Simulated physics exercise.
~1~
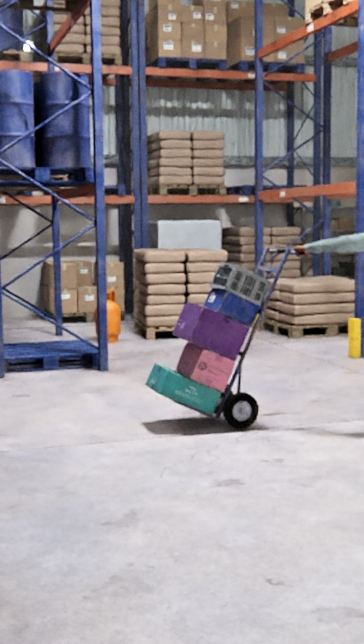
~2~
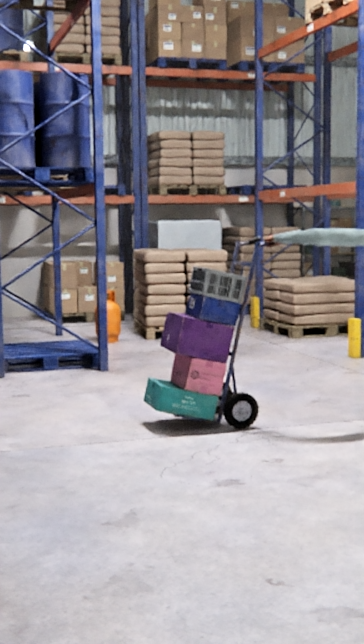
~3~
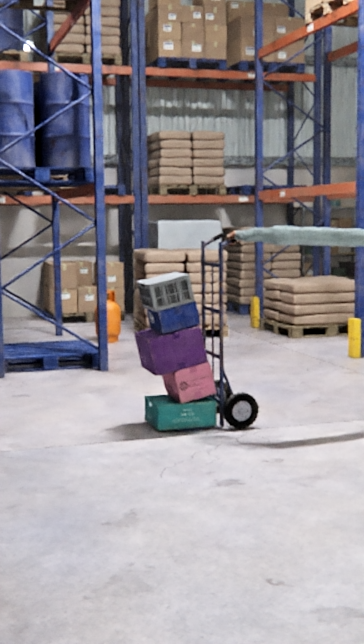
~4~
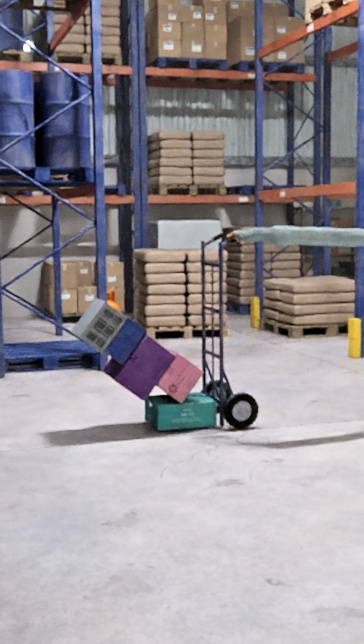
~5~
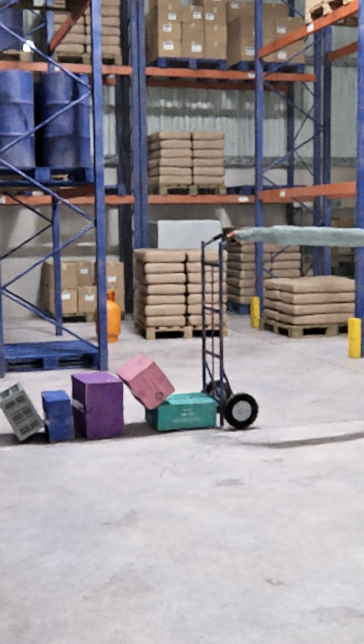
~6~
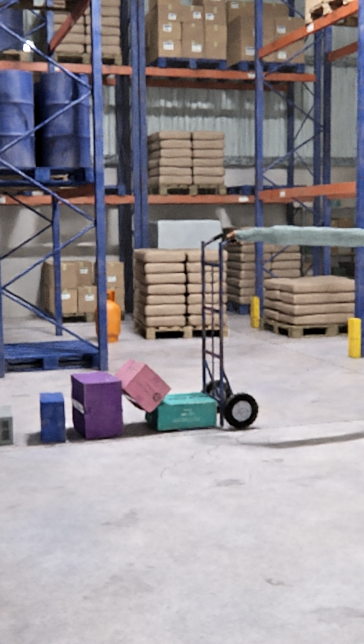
A hand truck stacked with five colourful boxes was swung upright by an outstretched arm, and the upper boxes toppled left onto the warehouse floor, leaving the green one by the wheels with the pink one tipped against it.
